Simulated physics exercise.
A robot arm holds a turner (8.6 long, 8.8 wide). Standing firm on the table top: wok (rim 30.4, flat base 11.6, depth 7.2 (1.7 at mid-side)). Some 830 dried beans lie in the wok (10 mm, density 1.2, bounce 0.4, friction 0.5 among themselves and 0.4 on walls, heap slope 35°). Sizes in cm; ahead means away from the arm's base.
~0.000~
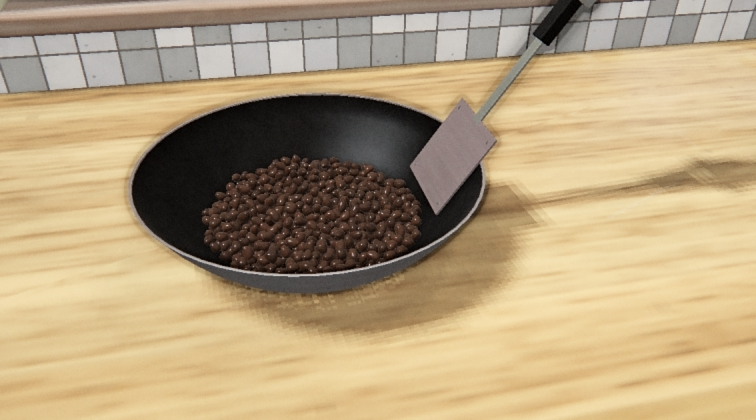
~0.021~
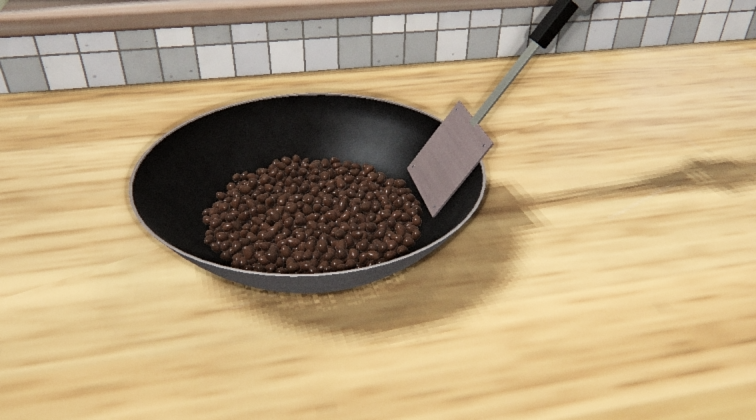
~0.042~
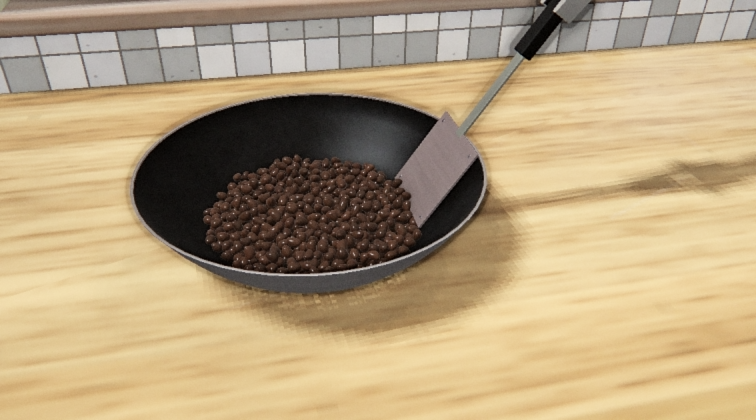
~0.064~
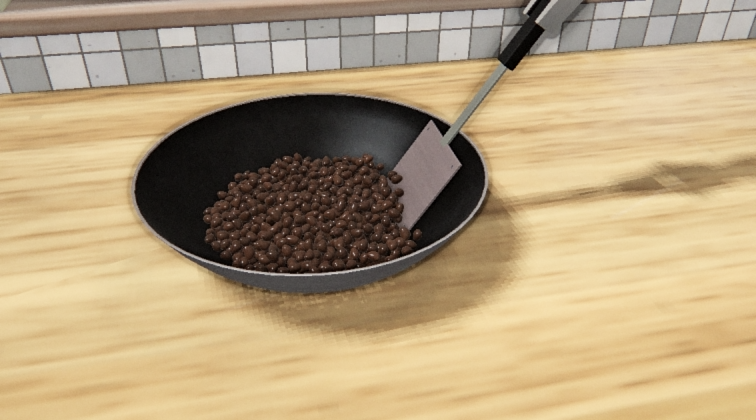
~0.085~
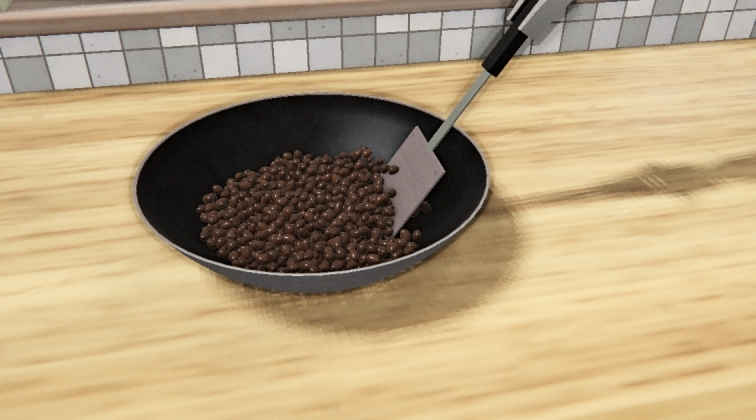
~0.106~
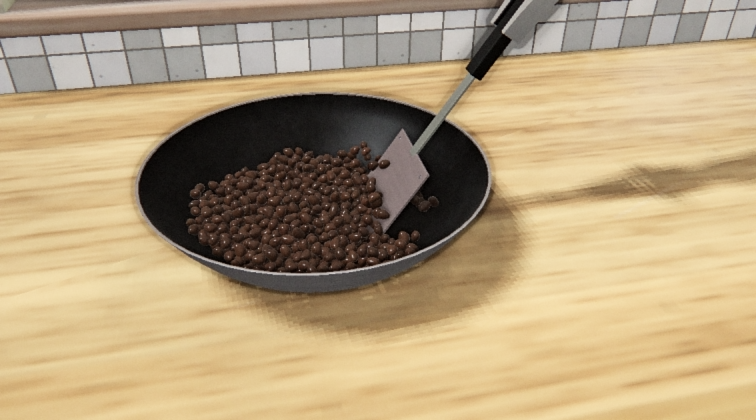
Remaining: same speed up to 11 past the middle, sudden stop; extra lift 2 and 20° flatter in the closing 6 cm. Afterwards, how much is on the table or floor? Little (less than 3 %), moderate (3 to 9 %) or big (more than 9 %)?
Answer: Big; more than 9 % of the dried beans finish on the table or floor.
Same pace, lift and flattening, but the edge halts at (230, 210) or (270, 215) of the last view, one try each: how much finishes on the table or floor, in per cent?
About 0 and 0 per cent.
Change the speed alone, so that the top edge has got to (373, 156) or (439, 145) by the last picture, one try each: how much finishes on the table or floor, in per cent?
About 40 and 15 per cent.
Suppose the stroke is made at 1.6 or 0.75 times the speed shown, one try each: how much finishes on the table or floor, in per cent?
About 40 and 20 per cent.
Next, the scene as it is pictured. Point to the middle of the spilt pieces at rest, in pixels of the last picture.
Near (73, 247).
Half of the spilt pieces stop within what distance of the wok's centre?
Roughly 24 cm.
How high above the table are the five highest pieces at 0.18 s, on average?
Some 6 cm.
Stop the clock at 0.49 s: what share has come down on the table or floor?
Roughly 15 per cent.
After 0.18 s, sloping 55°, highest piece 6 above the table; 826 in the wok.
After 0.25 s, sloping 49°, highest piece 9 above the table; 826 in the wok.
After 0.49 s, sloping 35°, highest piece 9 above the table; 616 in the wok, 138 on the table or floor, 72 on the blade or in flight.
After 1.54 s, sloping 35°, highest piece 7 above the table; 615 in the wok, 211 on the table or floor.
At rest, 615 in the wok, 211 on the table or floor. That is 26 % on the table or floor.
